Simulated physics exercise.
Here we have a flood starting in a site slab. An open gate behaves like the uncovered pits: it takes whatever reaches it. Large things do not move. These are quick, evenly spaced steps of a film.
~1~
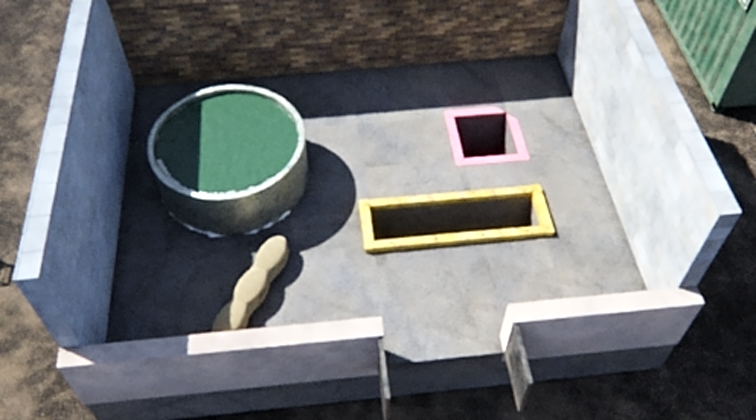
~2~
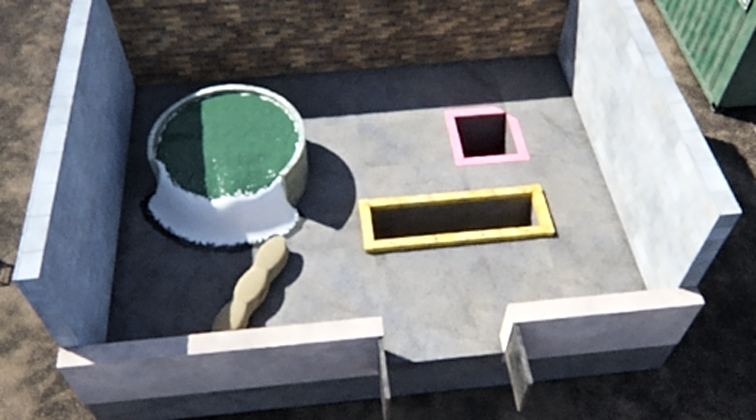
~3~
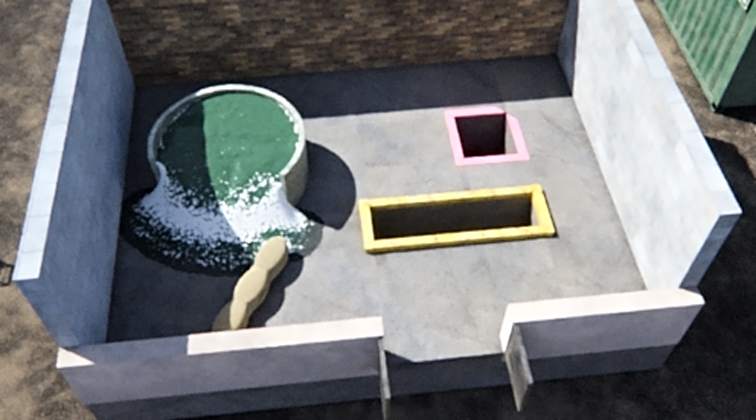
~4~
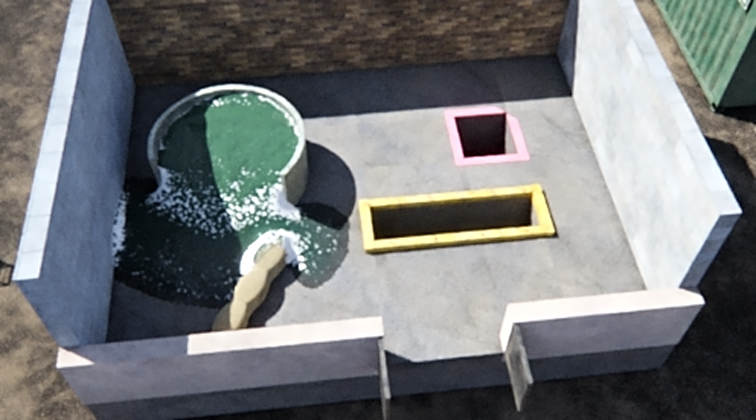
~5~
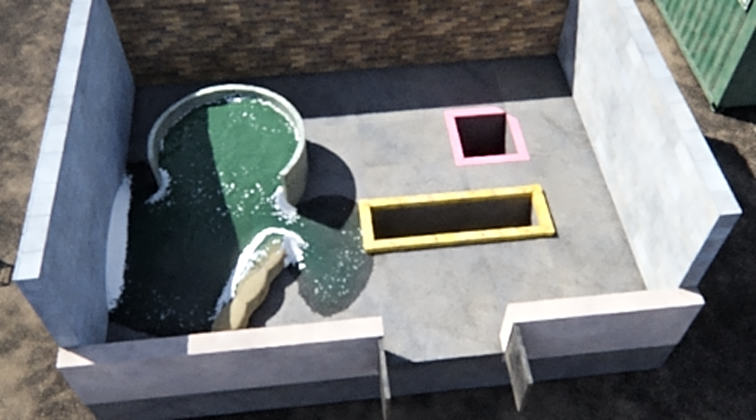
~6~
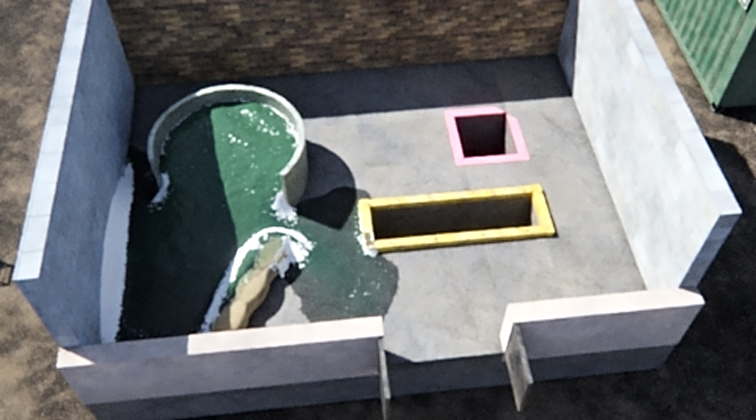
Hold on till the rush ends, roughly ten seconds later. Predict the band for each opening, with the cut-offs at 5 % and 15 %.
Prediction: The gate falls between 5 and 15 %; the yellow pit falls below 5 %; the pink pit falls between 5 and 15 %.
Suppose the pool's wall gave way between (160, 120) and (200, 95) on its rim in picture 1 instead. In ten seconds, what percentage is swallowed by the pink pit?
Approximate share, pink: 20 in a hundred.
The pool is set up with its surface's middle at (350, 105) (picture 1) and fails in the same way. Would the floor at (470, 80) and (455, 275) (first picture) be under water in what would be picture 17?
The first spot ends up bone-dry, while the second ends up bone-dry.
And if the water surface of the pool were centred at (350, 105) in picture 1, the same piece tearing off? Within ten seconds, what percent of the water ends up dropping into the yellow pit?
Within ten seconds the yellow pit collects 20 percent of the total.
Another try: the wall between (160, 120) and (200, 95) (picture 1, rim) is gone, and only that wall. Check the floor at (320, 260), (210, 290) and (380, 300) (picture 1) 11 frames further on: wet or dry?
Taking them in order, I'd say not reached, not reached and not reached.
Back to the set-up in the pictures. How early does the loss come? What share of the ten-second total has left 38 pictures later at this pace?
It comes to around 35 per cent.
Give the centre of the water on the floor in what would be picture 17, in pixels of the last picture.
I'd mark it close to (210, 265).
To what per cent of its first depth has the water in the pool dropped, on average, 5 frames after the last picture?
About 40 per cent.
A moment on, water covers 35 % of the floor; the gate 1 %, the yellow pit 0 %, the pink pit 0 %.
Next, water covers 40 % of the floor; the gate 2 %, the yellow pit 0 %, the pink pit 0 %.
Then, water covers 50 % of the floor; the gate 4 %, the yellow pit 1 %, the pink pit 0 %.
Later, water covers 80 % of the floor; the gate 6 %, the yellow pit 1 %, the pink pit 1 %.
In the end, water covers 95 % of the floor; the gate 11 %, the yellow pit 1 %, the pink pit 7 %.
